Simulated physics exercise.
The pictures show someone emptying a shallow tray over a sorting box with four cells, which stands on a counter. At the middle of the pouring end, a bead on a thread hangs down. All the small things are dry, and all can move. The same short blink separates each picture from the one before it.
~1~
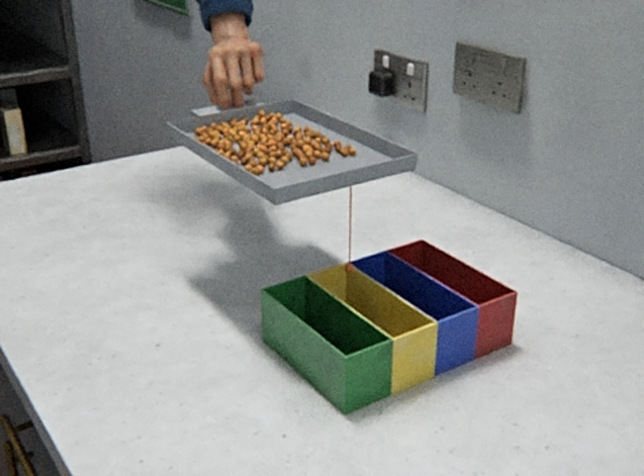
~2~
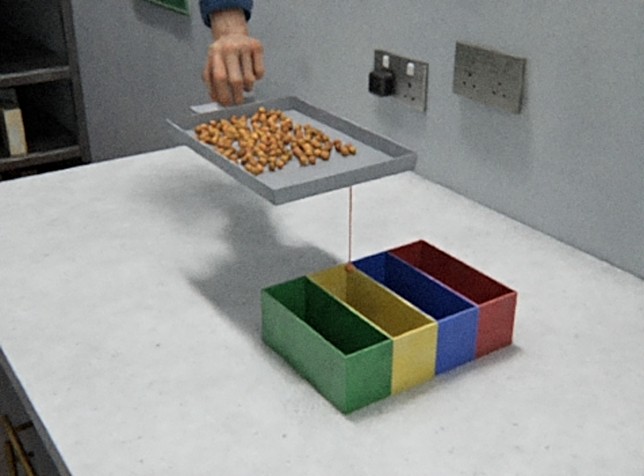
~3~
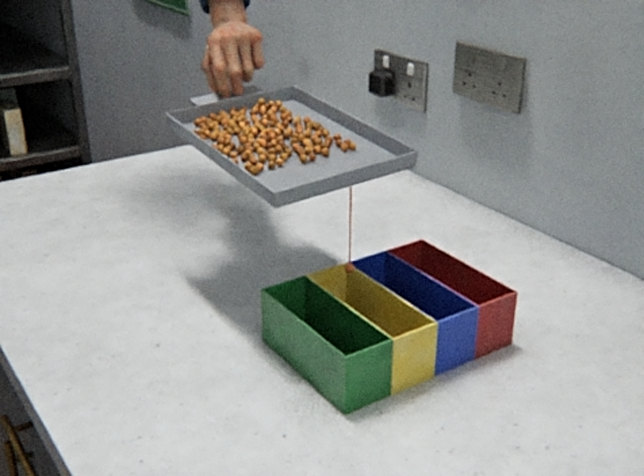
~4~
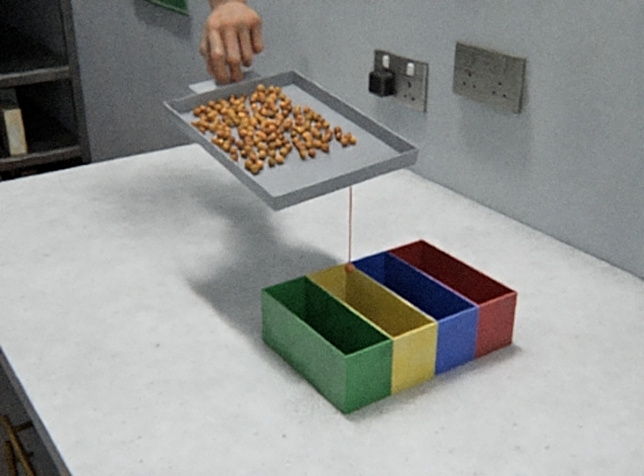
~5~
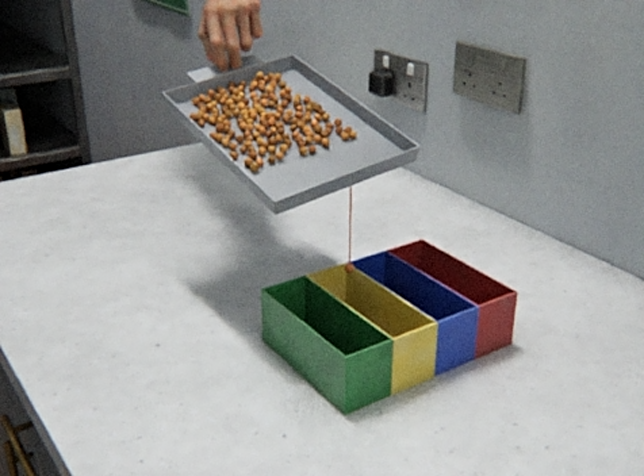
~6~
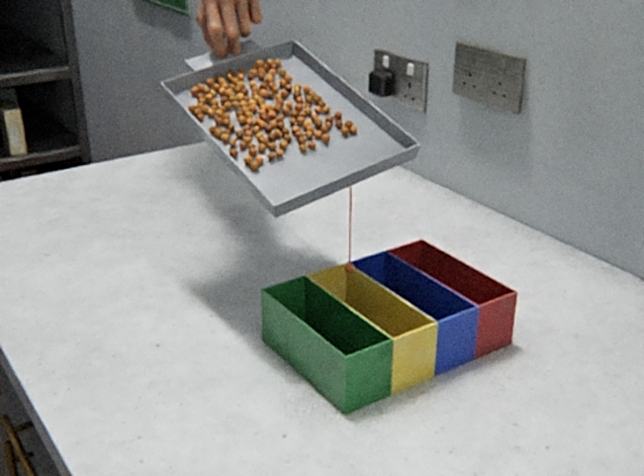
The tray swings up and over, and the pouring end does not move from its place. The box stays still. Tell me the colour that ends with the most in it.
That would be green.
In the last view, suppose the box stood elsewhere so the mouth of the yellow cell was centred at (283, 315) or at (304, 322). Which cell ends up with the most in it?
Taking the two placings in order, you'd get yellow and then the cell in yellow.
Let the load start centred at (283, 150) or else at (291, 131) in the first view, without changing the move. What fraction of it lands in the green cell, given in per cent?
Estimates in order: 50 percent, 60 percent.
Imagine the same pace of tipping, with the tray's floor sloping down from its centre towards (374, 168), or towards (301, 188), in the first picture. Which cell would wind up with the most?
The blue cell; green.
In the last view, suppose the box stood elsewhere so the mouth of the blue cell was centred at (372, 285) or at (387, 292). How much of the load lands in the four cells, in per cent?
First about 80, then 80 per cent.
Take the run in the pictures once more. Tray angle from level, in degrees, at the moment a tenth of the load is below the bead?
Around 115° at that moment.
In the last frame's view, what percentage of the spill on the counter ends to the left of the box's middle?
Estimate: Roughly 100 %.
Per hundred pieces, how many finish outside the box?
Share outside: Near 40 %.
Soon, tray tipped steeply; nearly all on the tray; a stray few in the green cell; a stray few falling or outside the box.
A while on, tray tipped past a quarter turn; nearly all on the tray; a small part in the green cell; a small part falling or outside the box.
Towards the end, tray tipped past a quarter turn; about half in the green cell; a small part in the yellow cell; about half falling or outside the box.
Finally, tray tipped past a quarter turn; about half in the green cell; a small part in the yellow cell; none in the blue cell; none in the red cell; about half outside the box.
